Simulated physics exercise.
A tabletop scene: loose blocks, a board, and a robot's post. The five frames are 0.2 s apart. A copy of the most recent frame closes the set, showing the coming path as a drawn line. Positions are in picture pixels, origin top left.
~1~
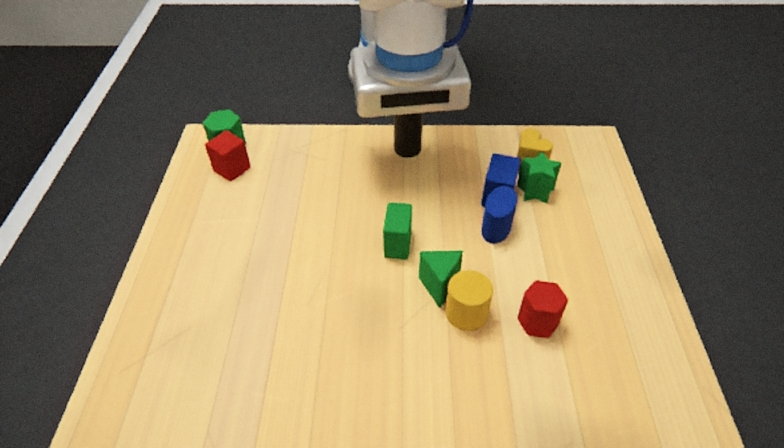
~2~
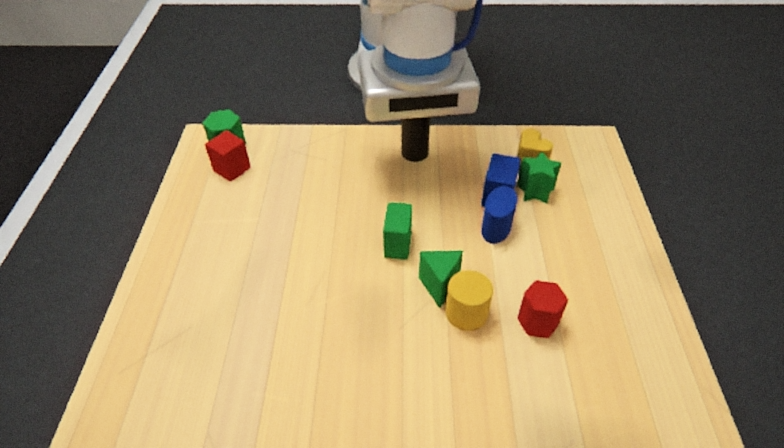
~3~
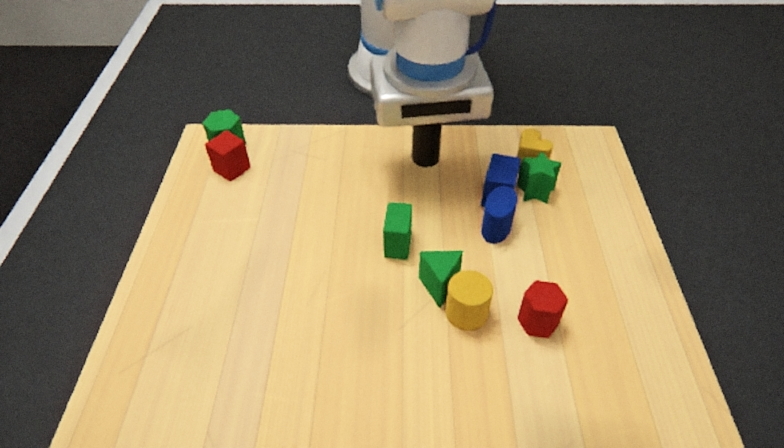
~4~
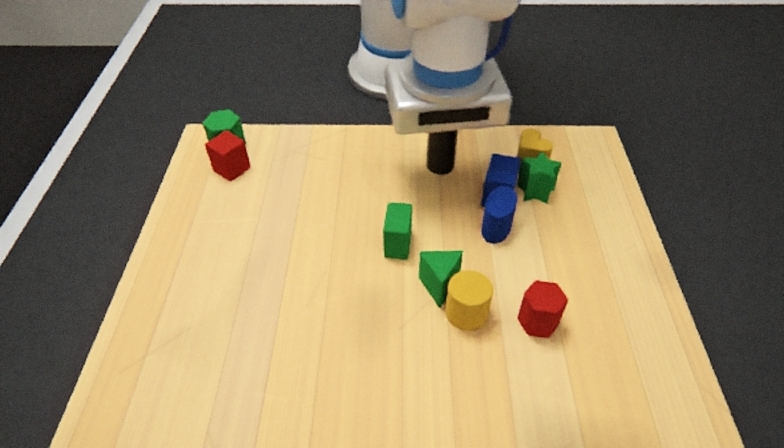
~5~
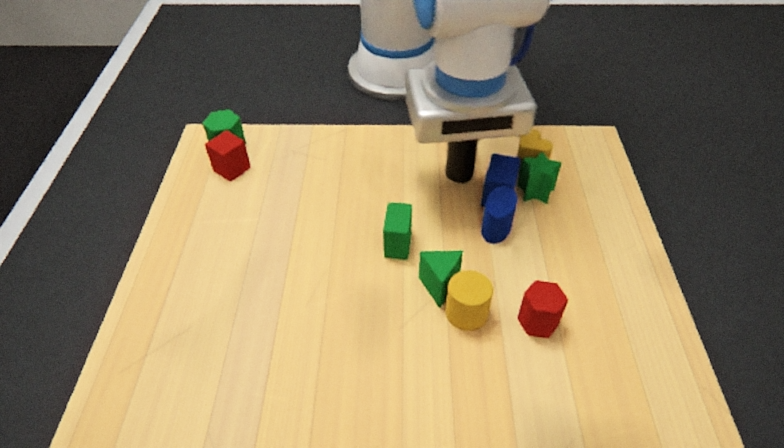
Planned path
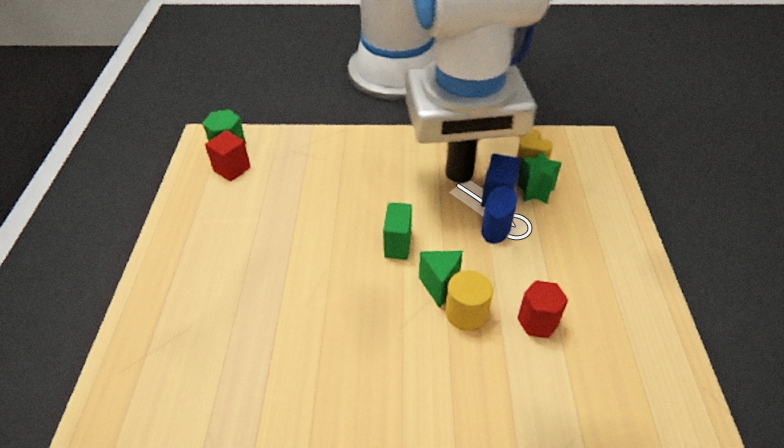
Robot arm with a black post sliding slowly right across a wooden board, nearing blue blocks while the scattered coloured blocks stay still.
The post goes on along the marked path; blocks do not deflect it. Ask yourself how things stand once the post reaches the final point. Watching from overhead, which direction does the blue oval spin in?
Rotates clockwise.
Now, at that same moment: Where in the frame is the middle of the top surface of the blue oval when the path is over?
I'd place it at (514, 221), taking the centre of its top.
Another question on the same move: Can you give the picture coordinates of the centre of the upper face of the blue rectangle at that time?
At (530, 177).
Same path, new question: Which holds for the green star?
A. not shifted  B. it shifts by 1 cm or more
The answer is B.
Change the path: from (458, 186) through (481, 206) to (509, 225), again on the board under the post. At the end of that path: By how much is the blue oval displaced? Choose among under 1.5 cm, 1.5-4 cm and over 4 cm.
The block winds up 1.5 to 4 cm from where it is now.
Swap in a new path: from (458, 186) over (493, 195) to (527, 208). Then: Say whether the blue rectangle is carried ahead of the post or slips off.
My guess is it keeps its place ahead of the post.
Drawn move, from (458, 186) by way of (477, 198) and (496, 212) to (515, 226).
On the path given first. Halfway along, post (489, 193); blue oval (504, 203), turned 15° clockwise; blue rectangle (520, 172), turned 35° anticlockwise; green star (547, 163).
At the end, post (517, 215); blue oval (514, 221), turned 70° clockwise; blue rectangle (530, 177), turned 55° anticlockwise; yellow heart still; green star (551, 163), turned 25° anticlockwise.
